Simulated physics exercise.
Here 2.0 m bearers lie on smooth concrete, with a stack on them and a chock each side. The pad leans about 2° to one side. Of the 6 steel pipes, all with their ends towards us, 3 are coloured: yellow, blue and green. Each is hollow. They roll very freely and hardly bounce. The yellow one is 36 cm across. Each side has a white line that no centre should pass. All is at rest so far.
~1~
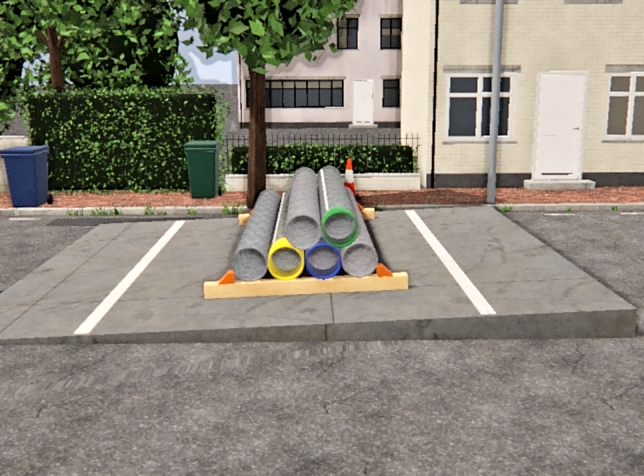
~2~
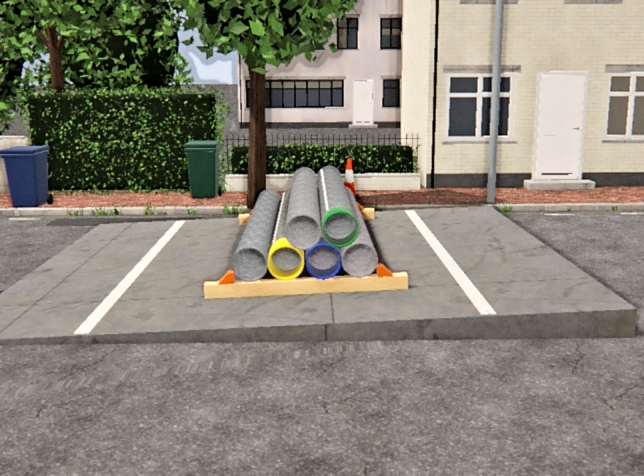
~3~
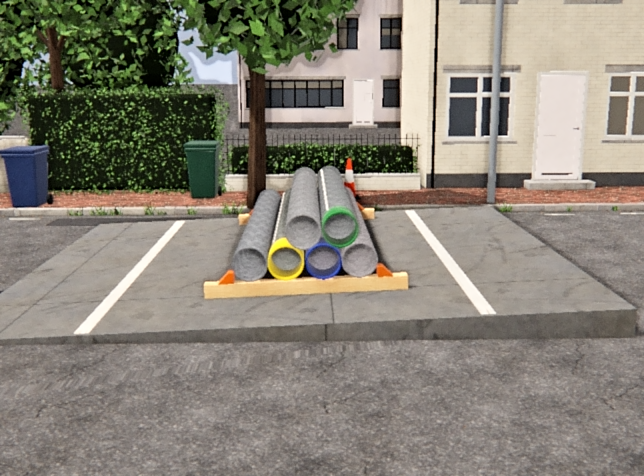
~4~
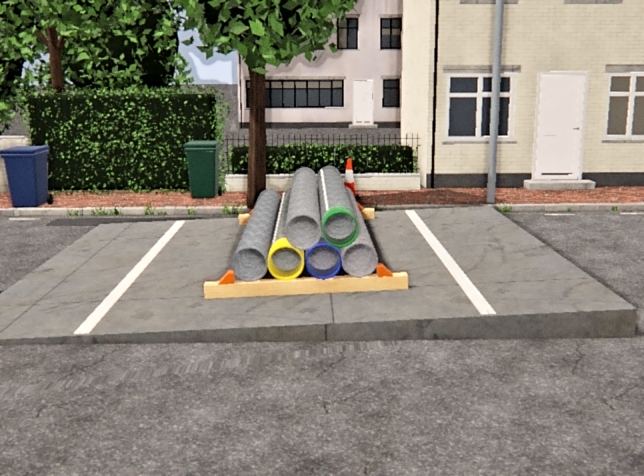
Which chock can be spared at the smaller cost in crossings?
The right-hand one loses fewer.
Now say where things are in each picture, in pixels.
The first frame shows yellow (286, 264), blue (324, 262), green (340, 230); the pad slopes 2° down to the left; 4 of the 6 form the bottom row; nothing moves.
The second frame shows yellow (286, 264), blue (324, 262), green (340, 230); nothing moves.
The third frame shows yellow (286, 264), blue (324, 262), green (340, 230); both chocks in; lines at (107, 304) and (468, 287); nothing moves.
The fourth frame shows yellow (286, 264), blue (324, 262), green (340, 230); all still.
With the left chock gone, after 3.1 s, yellow is on the bearers, 25 cm from the bearers' left end, rolling left; blue is on the bearers, 60 cm from the bearers' left end, rolling left; green is up on others, 80 cm from the bearers' left end, rolling left; 0 of 6 have crossed.
With the left chock gone, finally, yellow is past the left line; blue is past the left line; green is past the left line; 6 of 6 have crossed.
With the right chock gone, after 0.9 s, yellow is on the bearers, 85 cm from the bearers' left end; blue is on the bearers, 85 cm from the bearers' right end; green is up on others, 65 cm from the bearers' right end; 0 of 6 have crossed.
With the right chock gone, finally, yellow is on the bearers, 85 cm from the bearers' left end; blue is on the bearers, 85 cm from the bearers' right end; green is up on others, 65 cm from the bearers' right end; 0 of 6 have crossed.
